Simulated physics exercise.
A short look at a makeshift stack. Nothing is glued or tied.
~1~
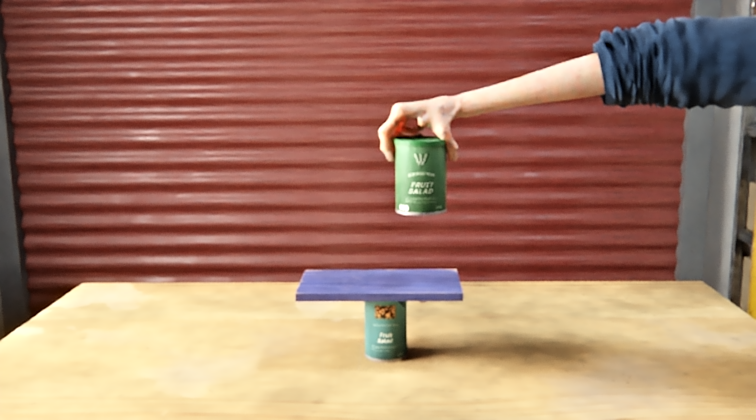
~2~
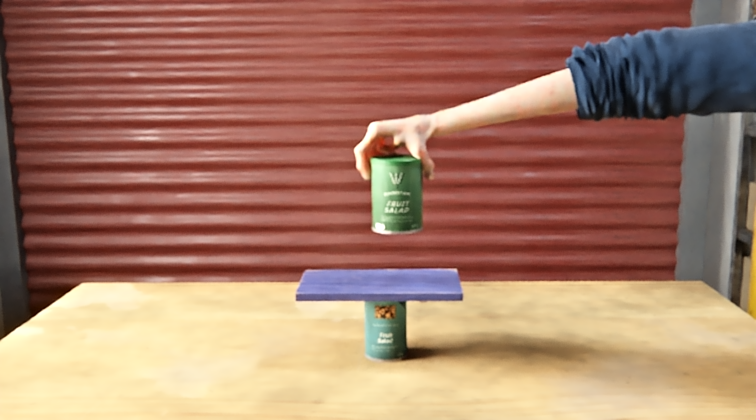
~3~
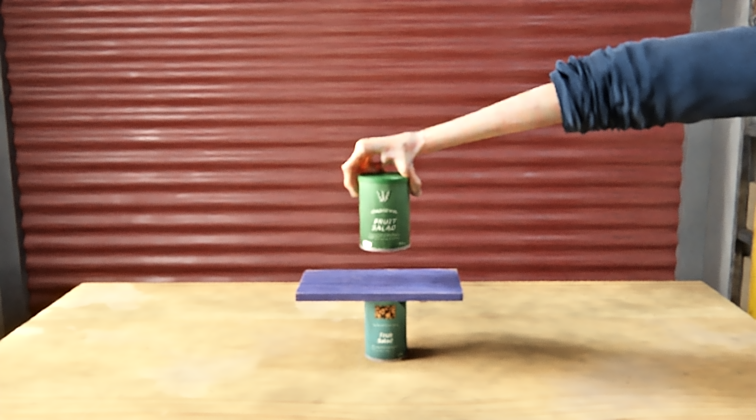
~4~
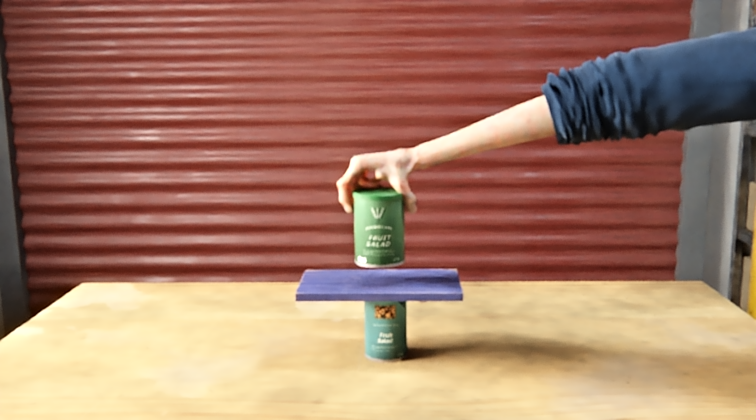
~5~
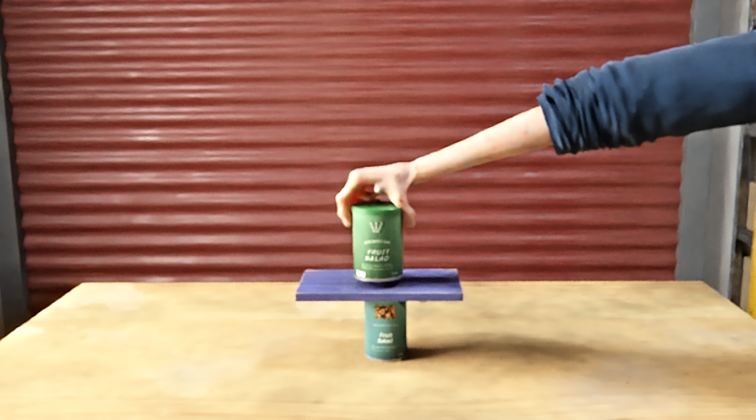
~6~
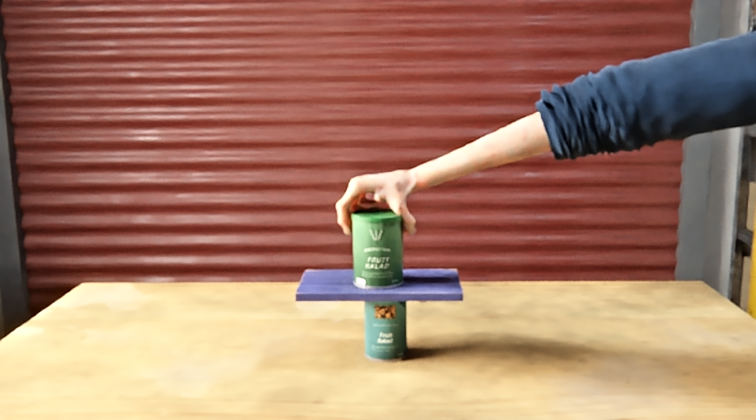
The clip shows a hand lowering a green tin, moving slightly left on the way down, onto a purple board resting on a turquoise tin on a wooden table. The hand still grips the green tin once it is set down.
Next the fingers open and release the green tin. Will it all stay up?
Here the stack stays up.
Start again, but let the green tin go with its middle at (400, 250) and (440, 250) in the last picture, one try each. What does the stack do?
First, it stays up; second, it loses its balance.
Then, 0.50 s later than the last frame, all is still.
Then, 1.20 s later than the last frame, green tin resting near (378, 248).
When it is over, all 3 as before. End places, in pixels of the last picture, green tin near (378, 248). The stack keeps its balance.
